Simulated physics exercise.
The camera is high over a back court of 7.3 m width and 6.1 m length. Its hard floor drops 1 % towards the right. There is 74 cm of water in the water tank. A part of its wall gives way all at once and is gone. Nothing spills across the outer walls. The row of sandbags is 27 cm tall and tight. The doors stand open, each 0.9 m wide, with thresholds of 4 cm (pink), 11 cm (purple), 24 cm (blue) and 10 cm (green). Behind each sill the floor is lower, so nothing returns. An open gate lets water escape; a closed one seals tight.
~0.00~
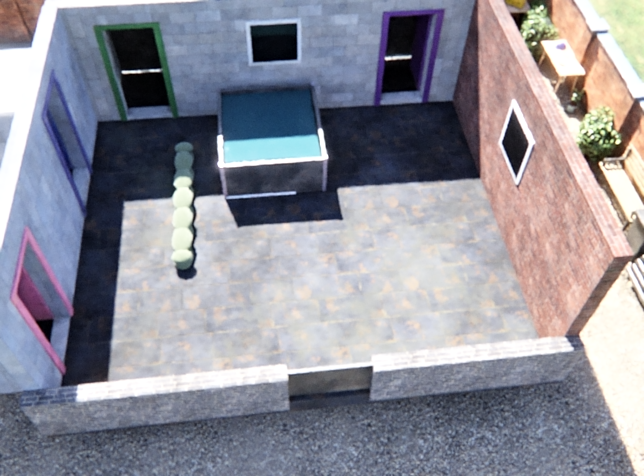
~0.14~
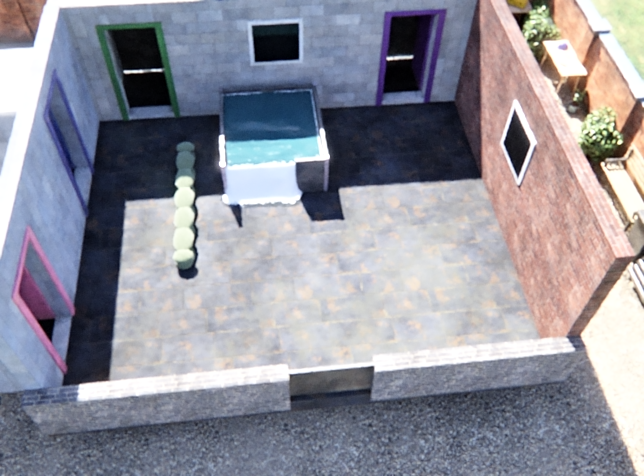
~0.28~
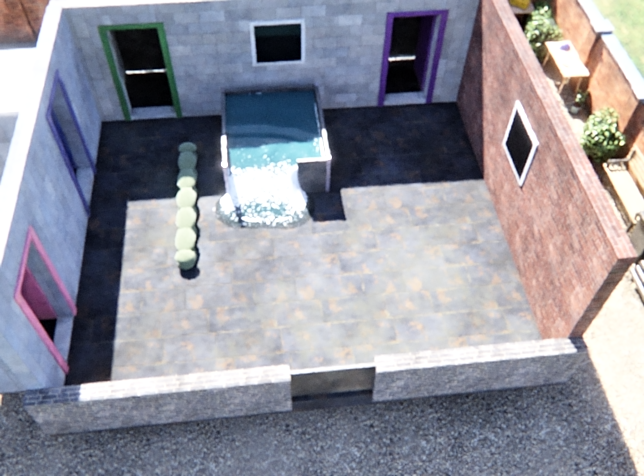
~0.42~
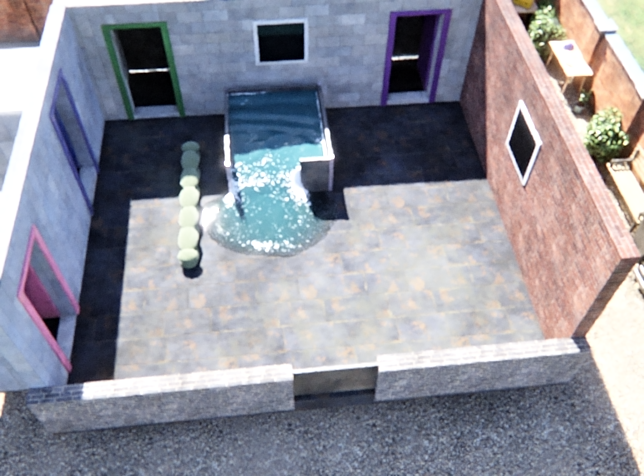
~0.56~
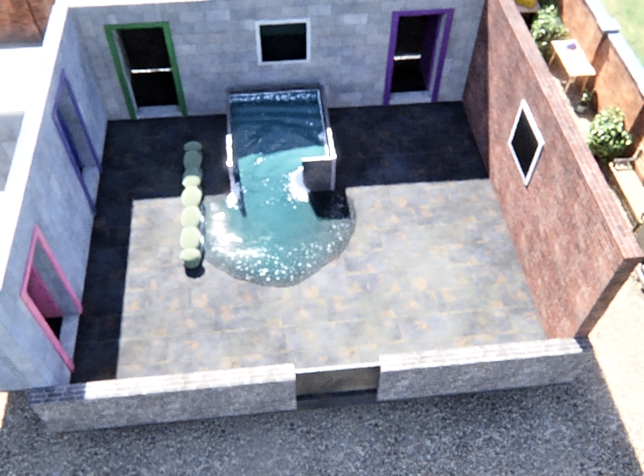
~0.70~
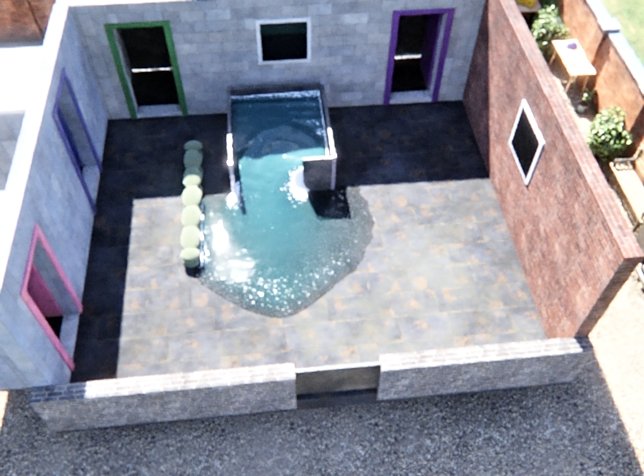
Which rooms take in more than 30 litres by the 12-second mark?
The water let in: At the pink door it goes over the limit; at the purple door it keeps below the limit; at the blue door it keeps below the limit; at the green door it keeps below the limit.
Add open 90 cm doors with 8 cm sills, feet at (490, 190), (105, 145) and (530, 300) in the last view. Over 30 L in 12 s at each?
In turn: Below, not over, past it.
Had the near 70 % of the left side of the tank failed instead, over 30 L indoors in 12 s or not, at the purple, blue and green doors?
Then: Purple below, blue below, green past it.
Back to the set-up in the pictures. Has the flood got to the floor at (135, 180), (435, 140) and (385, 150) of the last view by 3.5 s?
In turn: Not reached, not reached, still dry.
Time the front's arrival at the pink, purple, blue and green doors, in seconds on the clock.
Pink 2.6 s, purple 6.0 s, blue 4.0 s, green 6.0 s.
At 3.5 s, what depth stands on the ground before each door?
In cm: Pink 13, purple 0, blue 0, green 0.
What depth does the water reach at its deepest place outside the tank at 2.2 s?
Up to some 37 cm.
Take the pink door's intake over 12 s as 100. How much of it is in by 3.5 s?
Some 15 per cent by then.
After 1.4 s water covers 30 % of the floor and is deepest (34 cm) near (257, 203); pink door not reached, purple door not reached, blue door not reached, green door not reached.
After 2.2 s water covers 40 % of the floor and is deepest (37 cm) near (243, 378); pink door not reached, purple door not reached, blue door not reached, green door not reached.
After 3.5 s water covers 50 % of the floor and is deepest (28 cm) near (551, 362); pink door 13 cm at the sill, 17 L in, purple door not reached, blue door not reached, green door not reached.
After 7.0 s water covers 85 % of the floor and is deepest (16 cm) near (551, 362); pink door 8 cm at the sill, 98 L in, purple door 11 cm at the sill, 0 L in, blue door 2 cm at the sill, 0 L in, green door 10 cm at the sill, 0 L in.
After 12.0 s water covers 95 % of the floor and is deepest (13 cm) near (436, 112); pink door 2 cm at the sill, 112 L in, purple door 12 cm at the sill, 2 L in, blue door 5 cm at the sill, 0 L in, green door 7 cm at the sill, 0 L in.
